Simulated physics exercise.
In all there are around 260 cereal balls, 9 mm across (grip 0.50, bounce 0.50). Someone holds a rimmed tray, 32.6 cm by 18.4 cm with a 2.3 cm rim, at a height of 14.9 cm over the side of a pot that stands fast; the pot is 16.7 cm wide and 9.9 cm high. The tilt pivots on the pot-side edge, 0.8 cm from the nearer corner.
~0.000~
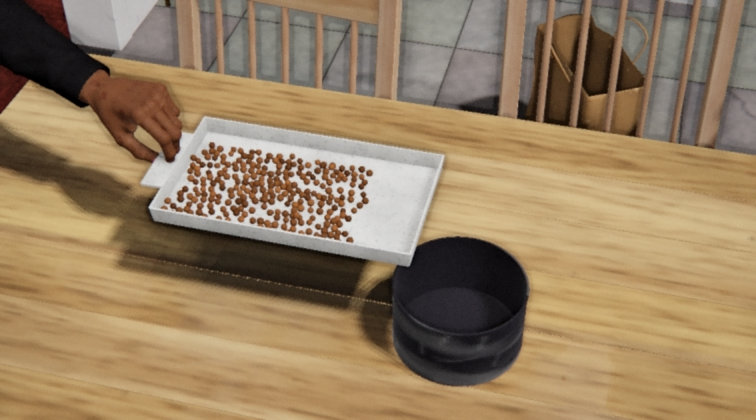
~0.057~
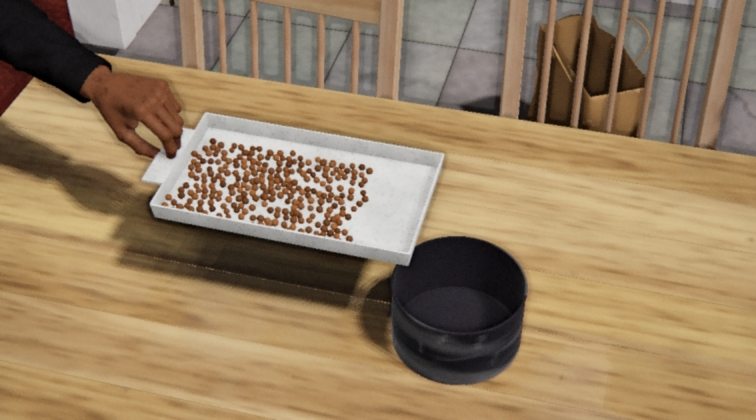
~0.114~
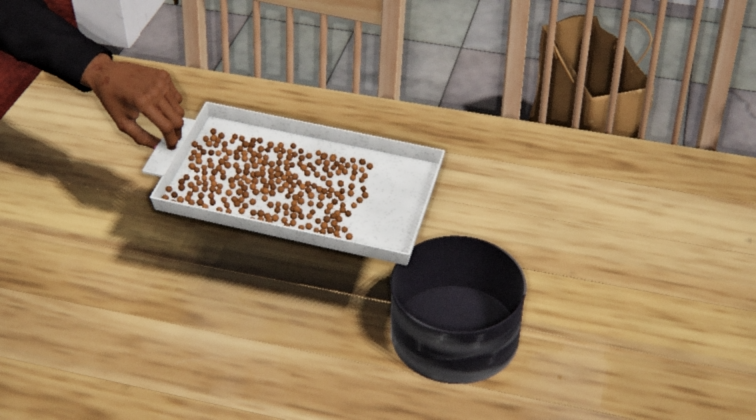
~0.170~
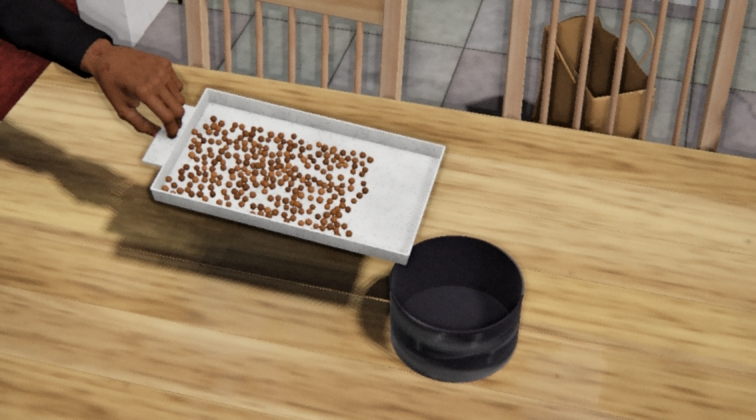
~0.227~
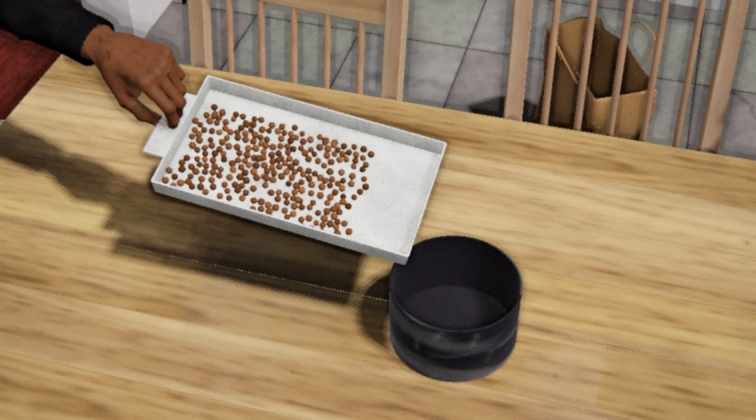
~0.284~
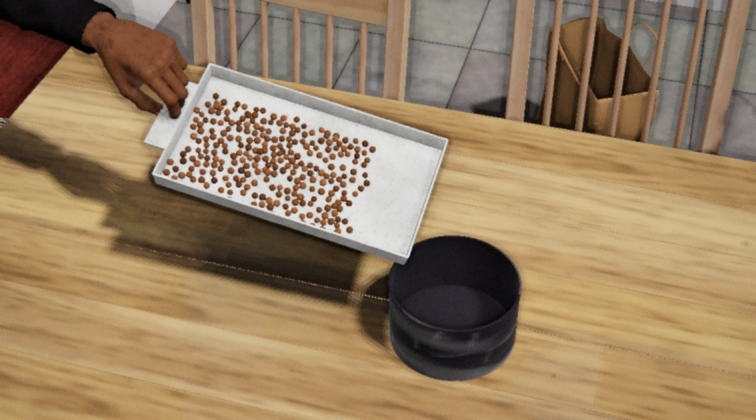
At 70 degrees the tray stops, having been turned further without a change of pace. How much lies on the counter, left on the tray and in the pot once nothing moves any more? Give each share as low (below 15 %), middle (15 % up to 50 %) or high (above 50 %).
Counter - low, left on the tray - high, pot - low.
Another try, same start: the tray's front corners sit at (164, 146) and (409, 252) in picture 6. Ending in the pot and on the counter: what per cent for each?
Final per cent - pot 35, counter 5.
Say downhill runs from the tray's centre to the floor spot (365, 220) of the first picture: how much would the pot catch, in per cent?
Something like 25 in a hundred.
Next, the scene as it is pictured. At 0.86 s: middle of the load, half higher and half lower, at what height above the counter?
Around 24 cm up.
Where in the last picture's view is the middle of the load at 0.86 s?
Near (336, 198).
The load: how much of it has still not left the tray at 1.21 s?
Some 95 per cent of the load.
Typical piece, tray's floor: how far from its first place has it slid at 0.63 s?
By then it sits near 7 cm from where it began.
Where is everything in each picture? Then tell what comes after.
The first picture shows tray tilt 0 degrees, front corners at (152, 207) and (409, 252); middle of the pieces at (271, 191); pot at (461, 283).
The second picture shows tray tilt 1 degrees, front corners at (153, 203) and (408, 252); middle of the pieces at (271, 189).
The third picture shows tray tilt 4 degrees, front corners at (154, 196) and (407, 252), lowest corner right front; middle of the pieces at (271, 182).
The fourth picture shows tray tilt 8 degrees, front corners at (154, 188) and (407, 253), lowest corner right front; middle of the pieces at (271, 175).
The fifth picture shows tray tilt 12 degrees, front corners at (154, 180) and (406, 254), lowest corner right front; middle of the pieces at (272, 168).
The sixth picture shows tray tilt 17 degrees, front corners at (156, 173) and (406, 255), lowest corner right front; middle of the pieces at (273, 161); pot at (455, 281). Its pace works out near 75 degrees a second.
After 0.63 s, tilt 43 degrees; the tray holds 100 %, the pot 0 %.
After 0.86 s, tilt 60 degrees; the tray holds 100 %, the pot 0 %.
Then, at 1.21 s, tilt 70 degrees; the tray holds 95 %, the pot 0 %.
In the end, at 1.8 s, counter 0 %, tray 95 %, pot 0 %.
